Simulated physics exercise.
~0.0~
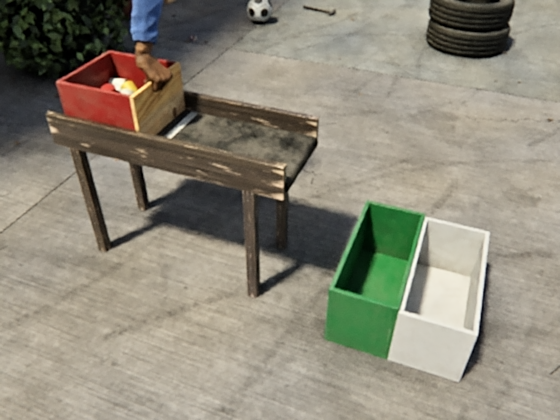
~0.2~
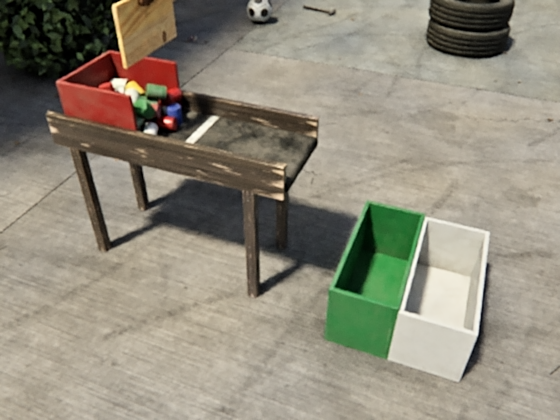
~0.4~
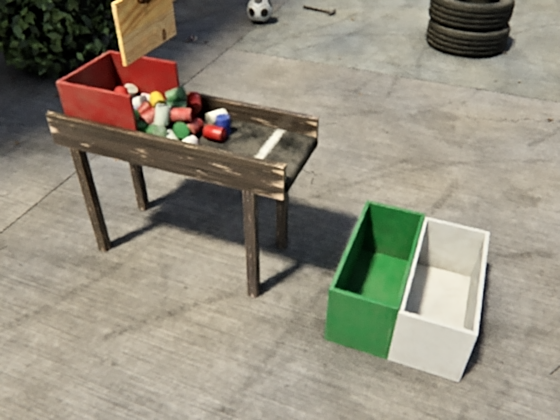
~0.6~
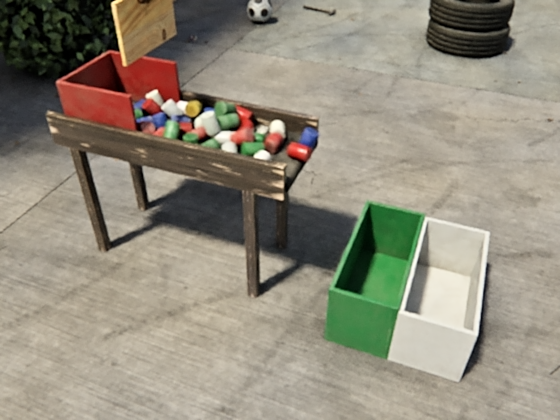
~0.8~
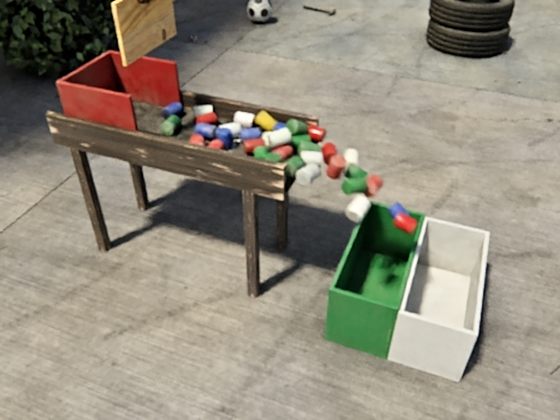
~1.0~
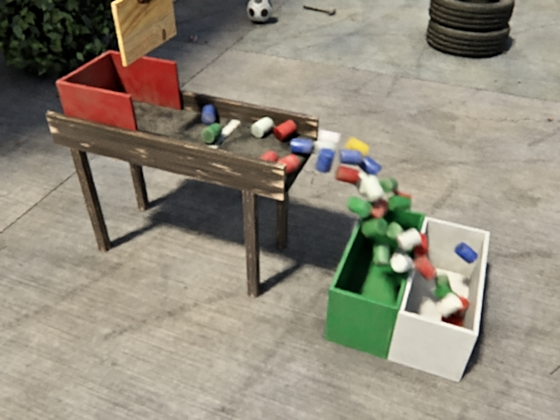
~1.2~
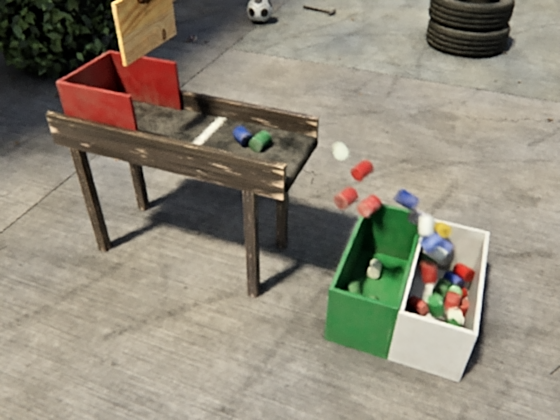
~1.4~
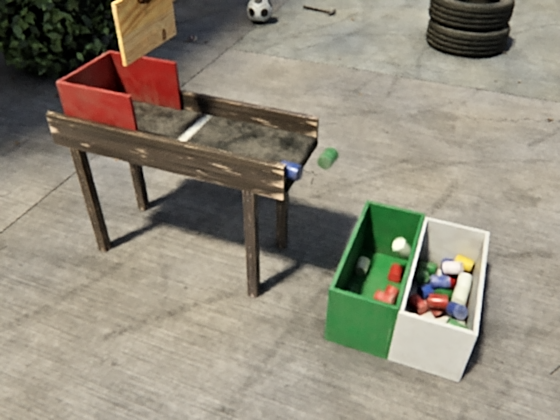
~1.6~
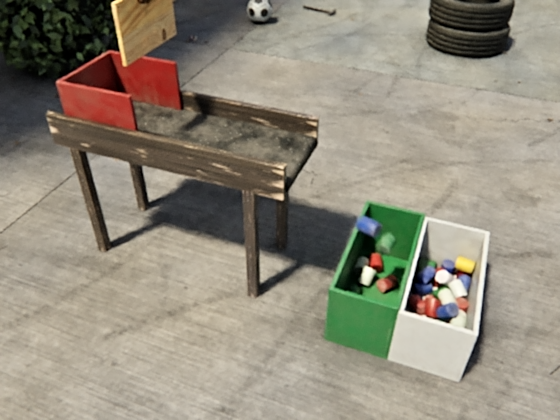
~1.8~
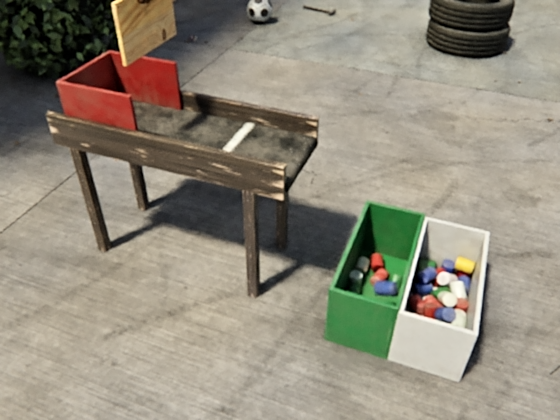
On a sunlit concrete yard, seen from above at an angle, a worn wooden table with a dark belt holds a red pen at its left end, while a green bin and a white bin stand side by side on the ground to the right. A hand is at the pen's wooden gate, which then lifts clear. Red, white, green, blue and yellow jars spill out and ride right along the belt. They tumble off the end, many dropping into the white bin and others into the green. The last two fall into the green bin, leaving the white bin fuller and the belt empty.
